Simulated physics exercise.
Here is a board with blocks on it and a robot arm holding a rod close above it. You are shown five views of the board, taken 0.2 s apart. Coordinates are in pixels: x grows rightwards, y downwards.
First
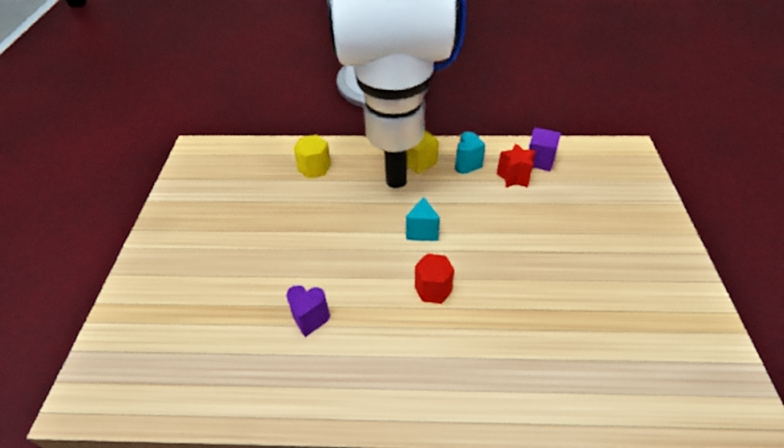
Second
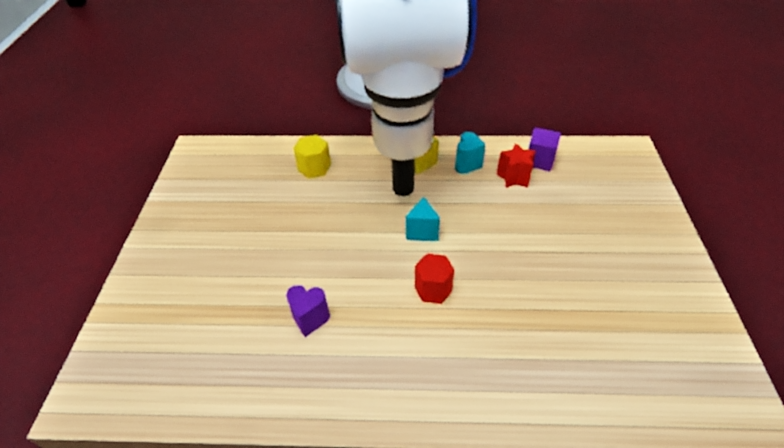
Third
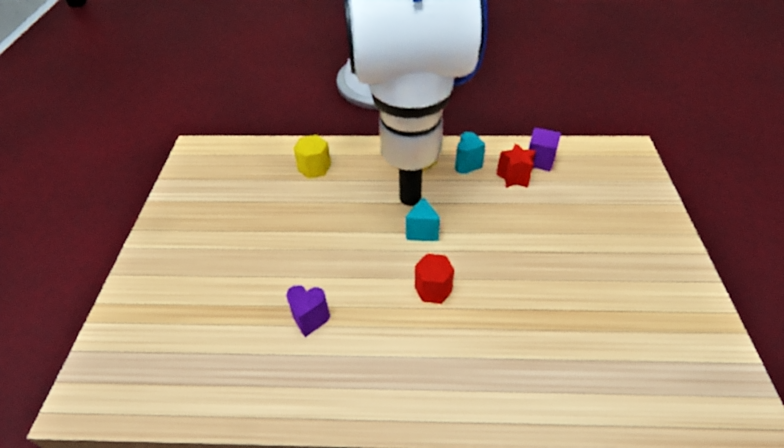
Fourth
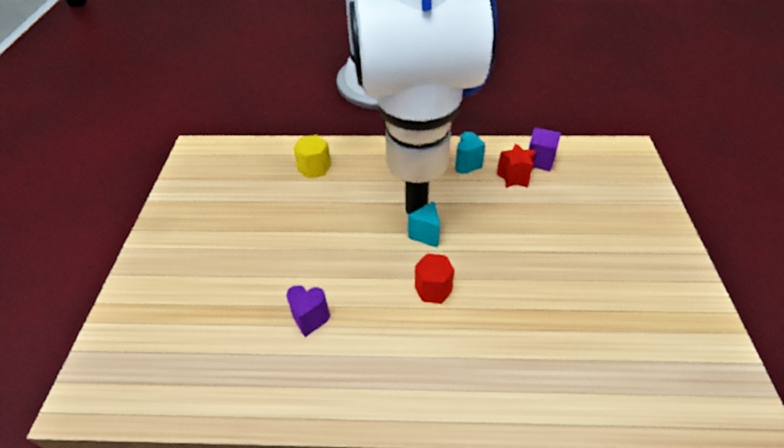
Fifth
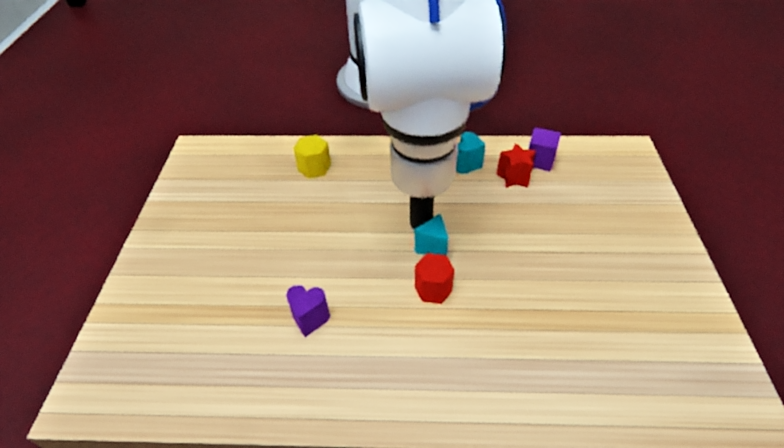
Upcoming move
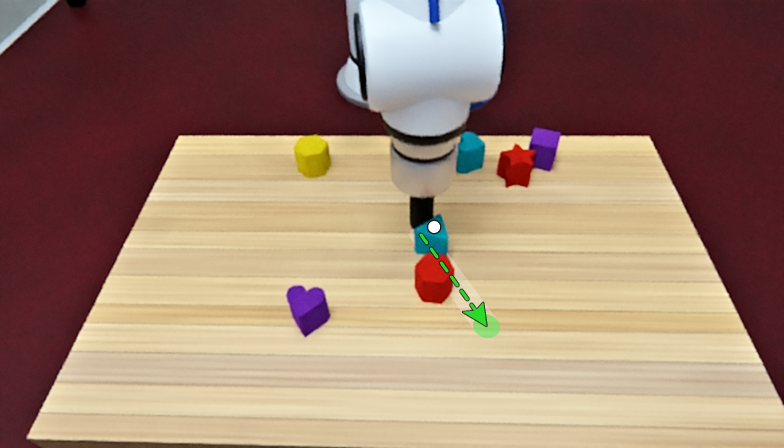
On a wooden board scattered with colourful blocks, a robot arm holds a dark rod near the far edge. The arm moves the rod toward the viewer and slightly right until it meets the turquoise three-sided block, then pushes the block a short way closer to the red hexagonal one, turning it slightly.
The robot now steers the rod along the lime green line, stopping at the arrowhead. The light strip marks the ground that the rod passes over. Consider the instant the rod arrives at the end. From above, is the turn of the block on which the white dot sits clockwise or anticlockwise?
It twists against the clock when seen from above.
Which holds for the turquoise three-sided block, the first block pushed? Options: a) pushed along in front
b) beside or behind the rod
It's a.
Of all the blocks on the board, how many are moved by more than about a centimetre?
Two will move.
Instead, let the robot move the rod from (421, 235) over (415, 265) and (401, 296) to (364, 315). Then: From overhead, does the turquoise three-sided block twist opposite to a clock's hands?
Answer: Yes.
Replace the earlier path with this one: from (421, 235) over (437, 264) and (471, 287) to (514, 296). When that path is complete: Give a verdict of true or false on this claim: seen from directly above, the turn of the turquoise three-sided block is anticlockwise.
The statement is incorrect.
Drawn move, in a line from (421, 235) to (487, 326); the dot is on the turquoise three-sided block.
What follows on the original path. One third of the way, rod at (442, 252); turquoise three-sided block at (458, 256), turned 15° clockwise; red hexagonal block at (437, 273), turned 25° clockwise.
Two thirds of the way, rod at (464, 282); turquoise three-sided block at (484, 288); red hexagonal block at (437, 280), turned 55° clockwise.
At the end, rod at (489, 316); turquoise three-sided block at (515, 321), turned 20° anticlockwise; red hexagonal block at (437, 280), turned 55° clockwise.
